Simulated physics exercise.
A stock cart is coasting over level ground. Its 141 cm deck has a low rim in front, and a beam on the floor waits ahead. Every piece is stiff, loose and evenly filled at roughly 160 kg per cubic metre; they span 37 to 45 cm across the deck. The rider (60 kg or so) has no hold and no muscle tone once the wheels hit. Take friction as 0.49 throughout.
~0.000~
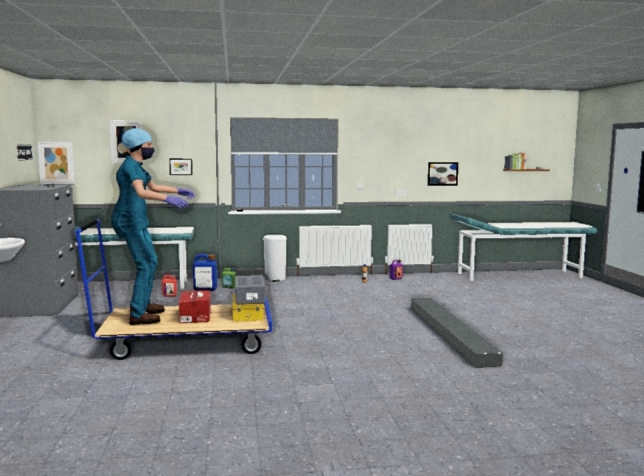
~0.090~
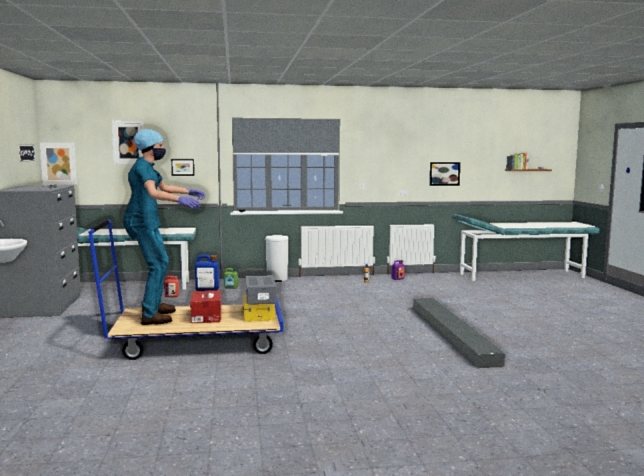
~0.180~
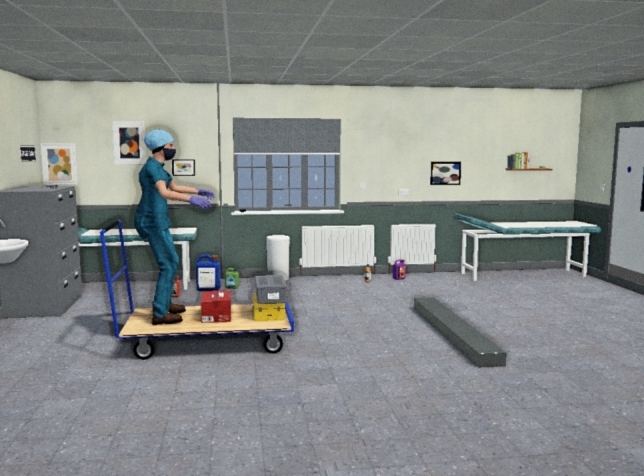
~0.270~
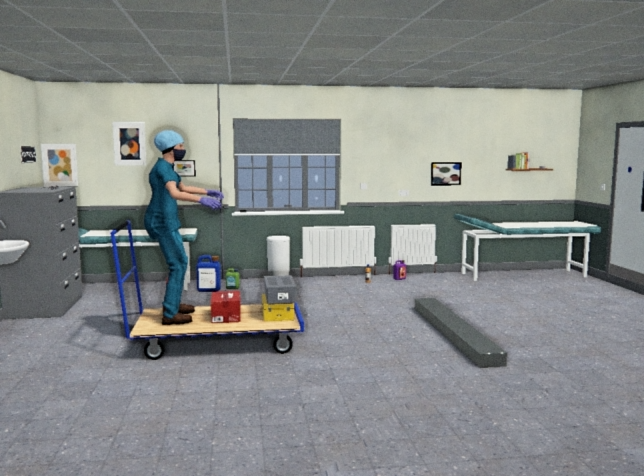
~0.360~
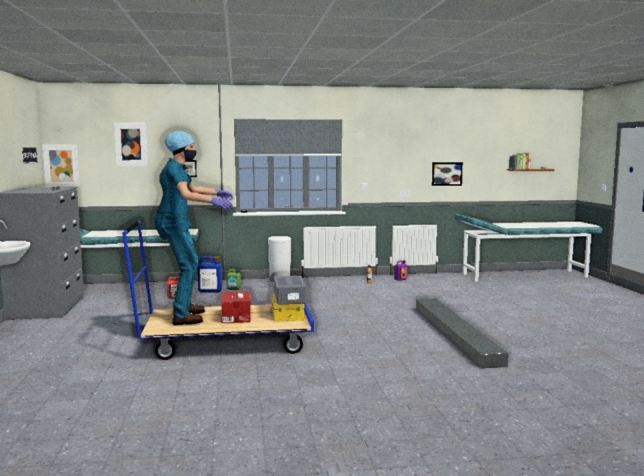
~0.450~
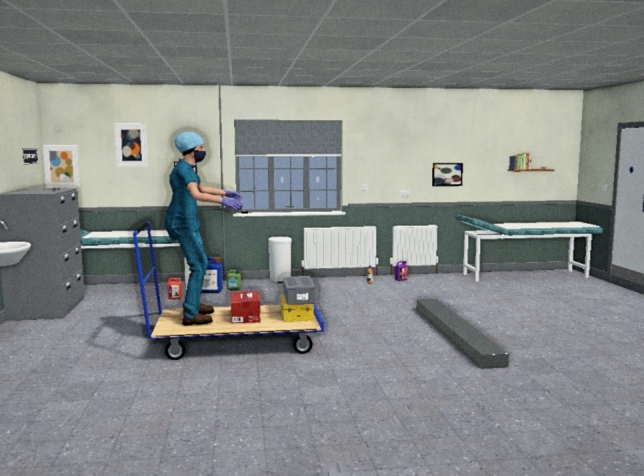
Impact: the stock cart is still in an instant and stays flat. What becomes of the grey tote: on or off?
The grey tote stays on at this speed.
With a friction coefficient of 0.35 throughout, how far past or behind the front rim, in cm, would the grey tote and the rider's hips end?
In that case grey 0 behind, hips 90 behind.
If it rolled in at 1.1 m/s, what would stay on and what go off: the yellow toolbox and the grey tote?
In that case yellow on, grey off.
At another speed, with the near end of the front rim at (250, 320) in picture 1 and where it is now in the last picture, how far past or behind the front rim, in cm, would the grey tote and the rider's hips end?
In that case grey 10 past, hips 90 behind.
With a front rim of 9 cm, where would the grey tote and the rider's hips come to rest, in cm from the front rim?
Then grey 10 behind, hips 100 behind.
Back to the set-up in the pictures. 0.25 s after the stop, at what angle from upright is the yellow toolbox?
Roughly 0° from upright.
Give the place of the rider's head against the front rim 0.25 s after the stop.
About 90 cm behind the rim.
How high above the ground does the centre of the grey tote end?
Some 50 cm up.
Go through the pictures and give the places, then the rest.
In the first frame, grey tote (250, 290), red parcel (195, 306), rim corner (270, 328); 0 cm covered, 171 to go.
In the second frame, grey tote (261, 290), red parcel (206, 307), rim corner (282, 328); 8 cm covered, 163 to go.
In the third frame, grey tote (270, 289), red parcel (217, 306), rim corner (292, 327); 16 cm covered, 155 to go.
In the fourth frame, grey tote (280, 290), red parcel (226, 307), rim corner (302, 327); 24 cm covered, 147 to go.
In the fifth frame, grey tote (290, 290), red parcel (236, 307), rim corner (313, 328); 32 cm covered, 139 to go.
In the sixth frame, grey tote (299, 290), red parcel (245, 307), rim corner (322, 328); 40 cm covered, 131 to go. Speed about 0.9 m/s.
The wheels strike at 1.94 s.
After 2.19 s the grey tote is 8 cm behind the rim, tilted 0°, near (446, 285) in the last picture's view.
After 2.49 s the grey tote is 8 cm behind the rim, tilted 0°, near (446, 285) in the last picture's view.
After 2.94 s the grey tote is 8 cm behind the rim, tilted 0°, near (446, 285) in the last picture's view.
When all is still (3.8 s), nothing is past the rim; behind it, grey tote, yellow toolbox, red parcel and the rider's hips.
